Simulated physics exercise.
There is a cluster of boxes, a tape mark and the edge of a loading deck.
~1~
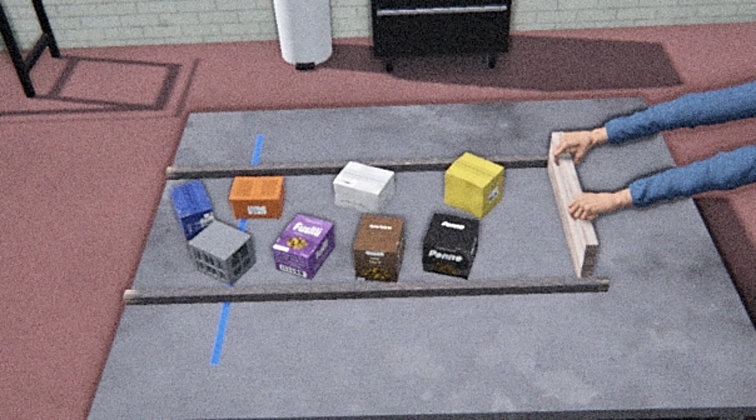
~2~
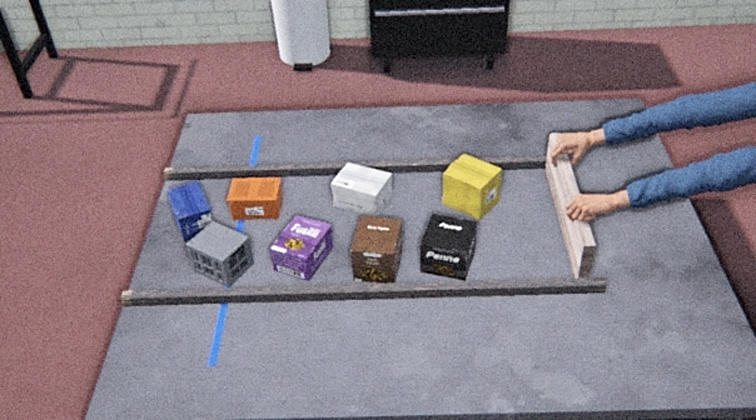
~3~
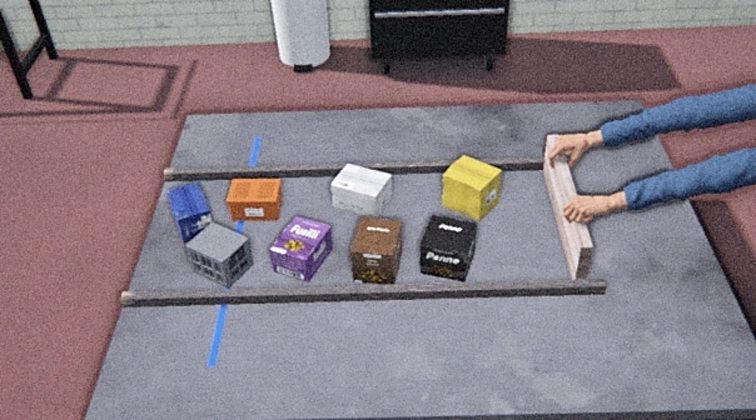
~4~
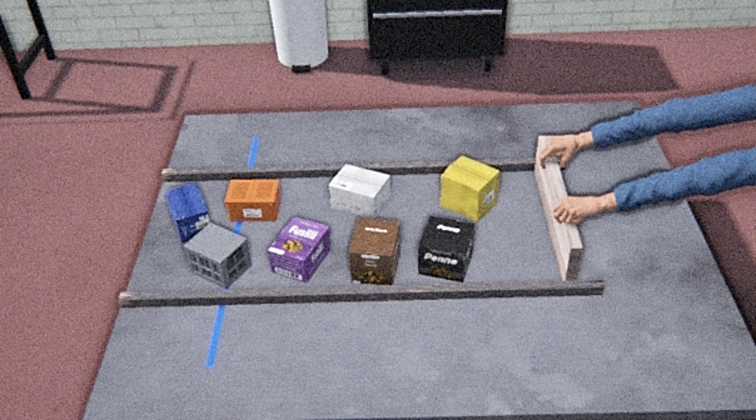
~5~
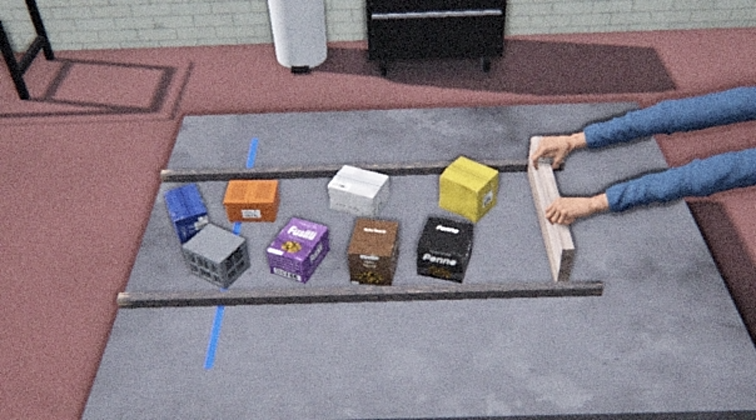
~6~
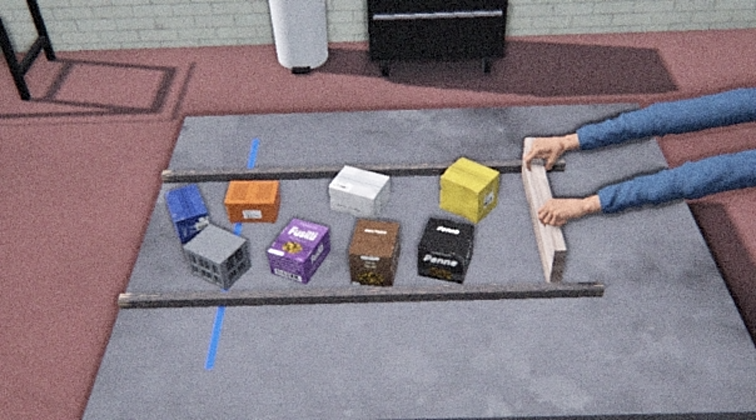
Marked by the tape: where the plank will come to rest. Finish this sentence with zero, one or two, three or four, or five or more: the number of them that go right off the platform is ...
The number of them that go right off the platform is three or four.
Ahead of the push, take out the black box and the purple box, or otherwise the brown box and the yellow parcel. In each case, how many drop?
The counts: 1 and 2.
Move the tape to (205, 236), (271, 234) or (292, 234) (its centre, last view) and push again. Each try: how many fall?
The counts would be 5, 2 and 0.
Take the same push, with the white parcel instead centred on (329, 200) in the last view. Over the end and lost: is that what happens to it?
Set there, the object keeps its spot.
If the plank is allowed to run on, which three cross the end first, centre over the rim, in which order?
Earliest to latest, that's the grey crate, the blue parcel and the purple box.
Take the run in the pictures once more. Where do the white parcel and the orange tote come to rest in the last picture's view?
The first ends close to (182, 188), the second close to (152, 213).
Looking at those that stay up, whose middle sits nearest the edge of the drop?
The orange tote is the one.
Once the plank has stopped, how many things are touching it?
2 touch it.
A little later, none off yet; blue parcel at rest near (189, 214); grey crate at rest near (218, 257); orange tote at rest near (254, 202).
Next, none off yet; blue parcel moving near (185, 215); grey crate shifted about its own width near (176, 260); orange tote shifted about its own width near (224, 201).
When it is over, the number that fall off is three or four; down, purple box, grey crate and blue parcel.
